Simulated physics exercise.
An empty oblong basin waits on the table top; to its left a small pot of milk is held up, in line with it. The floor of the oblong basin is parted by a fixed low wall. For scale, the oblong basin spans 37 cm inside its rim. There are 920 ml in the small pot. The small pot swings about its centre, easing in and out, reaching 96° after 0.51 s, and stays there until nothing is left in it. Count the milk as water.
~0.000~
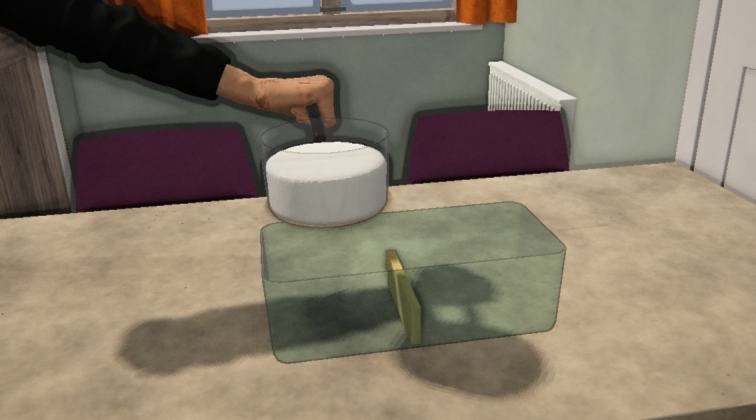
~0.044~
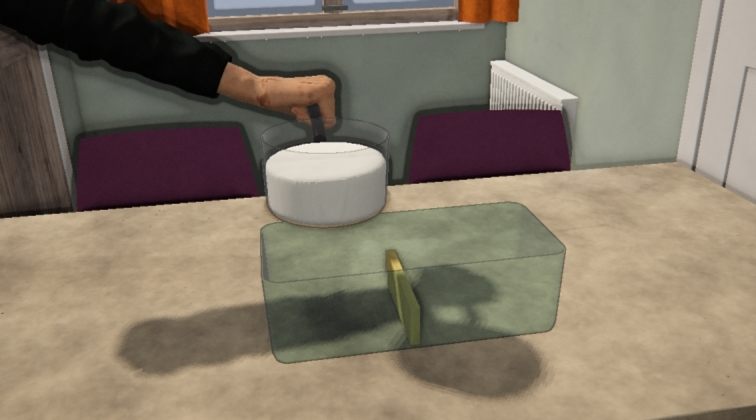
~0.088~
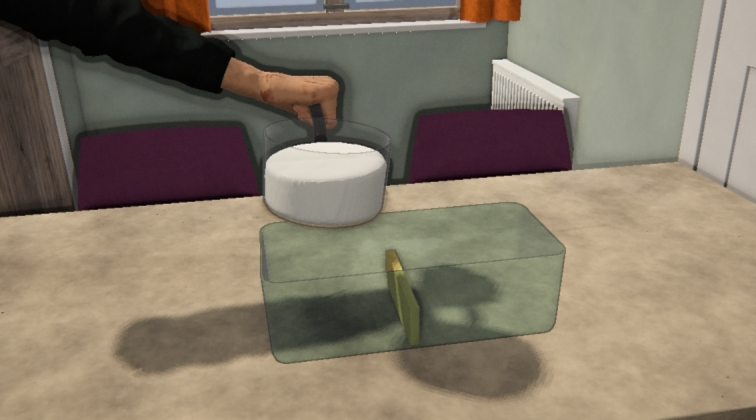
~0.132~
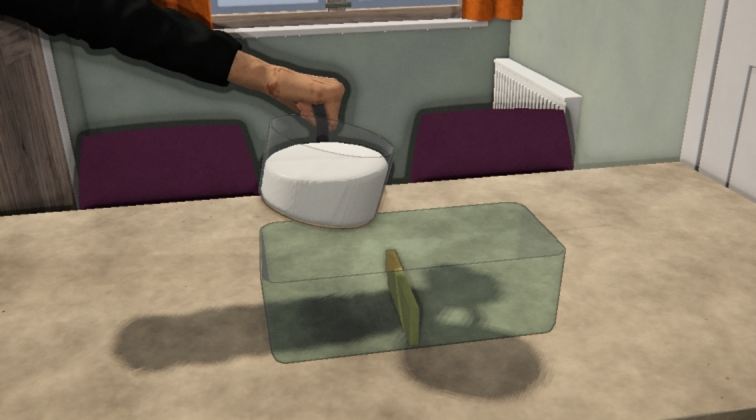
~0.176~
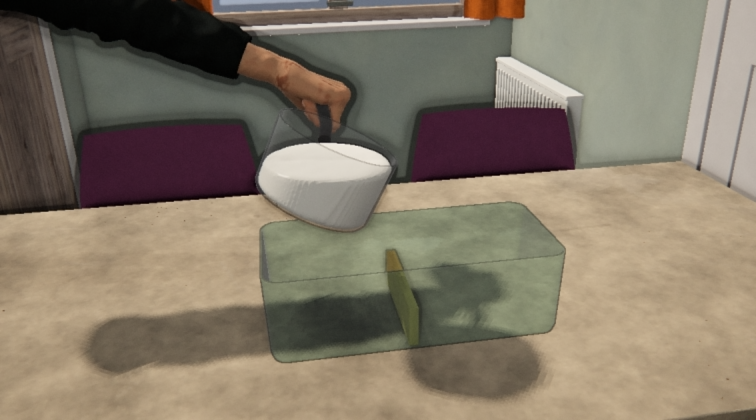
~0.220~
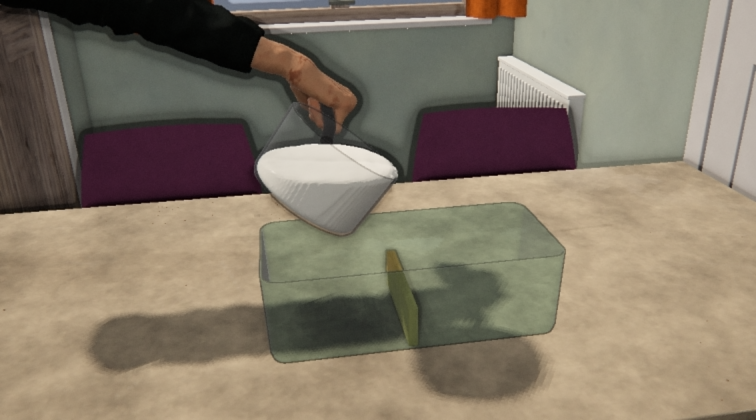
A hand in a black sleeve reaches in from the upper left, holding a clear round pot of white milk above a mottled beige table, seen from slightly above by a still camera. In front sits an empty, greenish see-through oblong basin with a low yellow-green wall across its middle, and purple chairs stand behind. The pot, level at first, tilts steadily to the right, the milk's surface staying nearly flat.
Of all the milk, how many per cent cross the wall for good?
About 86 per cent.
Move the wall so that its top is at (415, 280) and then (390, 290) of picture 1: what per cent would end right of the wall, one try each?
First 55, then 90 per cent.
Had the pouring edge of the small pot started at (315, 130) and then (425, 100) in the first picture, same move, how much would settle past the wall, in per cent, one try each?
First 5, then 90 per cent.
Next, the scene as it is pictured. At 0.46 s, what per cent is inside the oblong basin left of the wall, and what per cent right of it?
Left about 1, right about 30.
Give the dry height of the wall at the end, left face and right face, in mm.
Some 50 mm on the left and 26 mm on the right.
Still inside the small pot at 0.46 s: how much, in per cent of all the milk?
About 42 per cent.
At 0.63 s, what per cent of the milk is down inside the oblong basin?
Near 80 in a hundred.
Then, 0.46 s in, the tilt is 93° and 42 per cent is still to pour, 1 is left of the wall and 29 right of it.
Then, 0.63 s in, the tilt is 96° and 15 per cent is still to pour, 7 is left of the wall and 73 right of it.
Then, 0.81 s in, the tilt is 96° and 5 per cent is still to pour, 9 is left of the wall and 82 right of it.
Then, 1.01 s in, the tilt is 96° and 2 per cent is still to pour, 12 is left of the wall and 85 right of it.
Finally, 14 per cent lies left of the wall, 86 right of it and 1 outside.
